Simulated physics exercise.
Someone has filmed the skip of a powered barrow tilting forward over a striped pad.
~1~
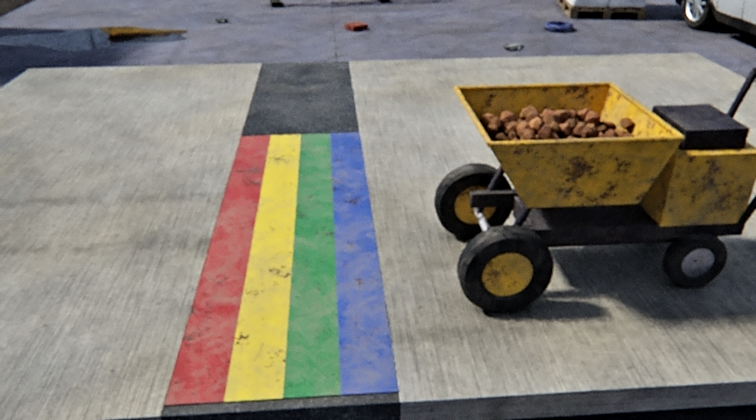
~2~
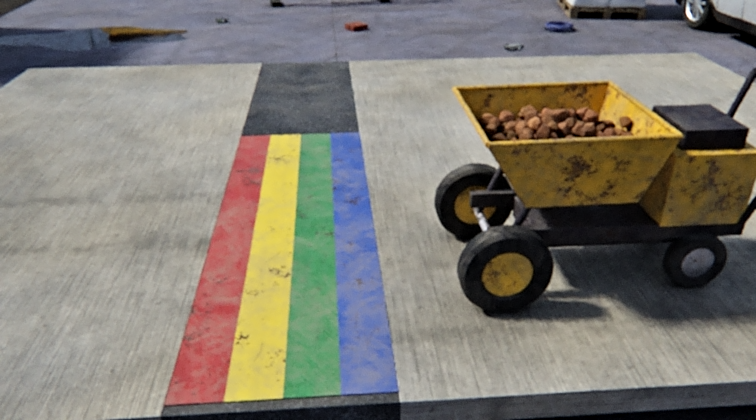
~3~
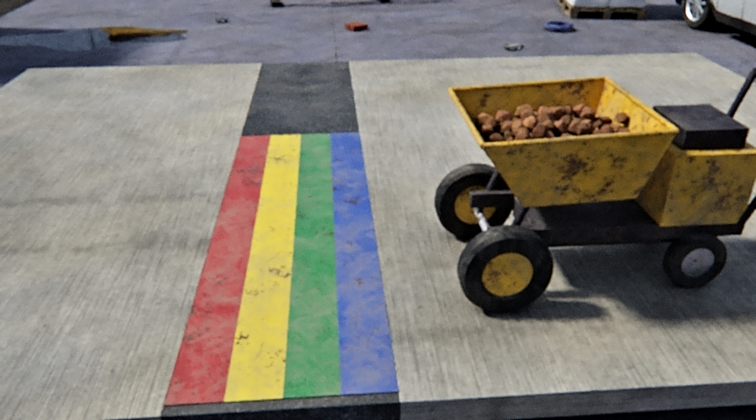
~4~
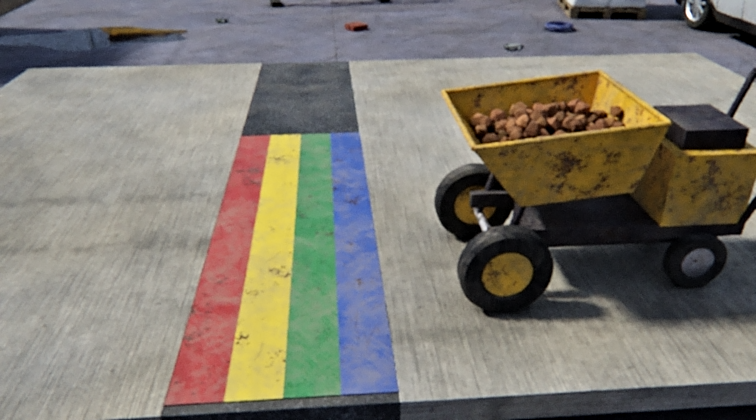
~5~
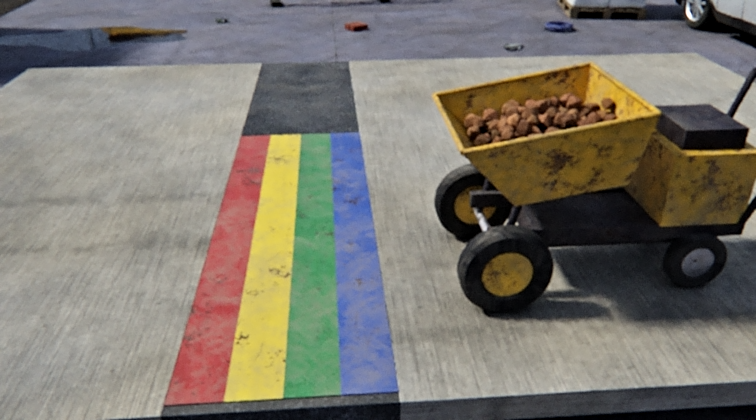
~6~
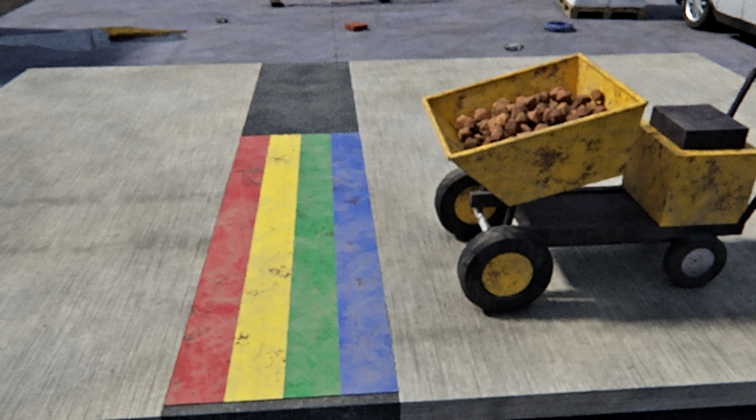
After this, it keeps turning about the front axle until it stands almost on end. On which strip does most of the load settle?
Most lies over the green band.
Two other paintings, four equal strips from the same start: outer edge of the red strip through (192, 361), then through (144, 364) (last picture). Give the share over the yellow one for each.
Roughly 20 per cent, and 20 per cent.
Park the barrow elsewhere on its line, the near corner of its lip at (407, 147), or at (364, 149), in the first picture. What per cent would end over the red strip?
Near 30 % and 40 %.
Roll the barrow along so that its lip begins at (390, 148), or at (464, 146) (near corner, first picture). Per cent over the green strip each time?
About 0 and 40 per cent.
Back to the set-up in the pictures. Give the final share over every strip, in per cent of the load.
In per cent, blue strip 25, green strip 35, yellow strip 20 and red strip 10.
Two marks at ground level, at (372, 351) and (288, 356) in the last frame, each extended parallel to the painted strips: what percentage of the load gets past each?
Roughly 90 per cent, and 40 per cent.
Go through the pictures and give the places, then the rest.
The first frame shows lip of the skip (490, 145), level; top of the load (565, 131), clay clods; blue strip (366, 346); green strip (313, 349); yellow strip (259, 352); red strip (205, 355).
The second frame shows lip of the skip (488, 145), level; top of the load (564, 130).
The third frame shows lip of the skip (483, 146), tipped barely; top of the load (560, 128).
The fourth frame shows lip of the skip (474, 149), tipped a little; top of the load (554, 125).
The fifth frame shows lip of the skip (463, 153), tipped a little; top of the load (553, 115).
The sixth frame shows lip of the skip (450, 159), tipped clearly; top of the load (565, 116); blue strip (366, 346); green strip (313, 349); yellow strip (259, 352); red strip (205, 355).
Just after the last frame, skip tipped steeply; every one in the skip.
A moment on, skip tipped right over; the larger part in the skip; about a tenth over the blue strip; about a tenth over the green strip; just a few over the yellow strip; just a few falling.
Further on, skip tipped right over; about a tenth in the skip; roughly a quarter over the blue strip; roughly a third over the green strip; roughly a quarter over the yellow strip; about a tenth over the red strip; just a few off the paint.
When it is over, skip tipped right over; just a few in the skip; roughly a quarter over the blue strip; roughly a third over the green strip; roughly a quarter over the yellow strip; about a tenth over the red strip; about a tenth off the paint.
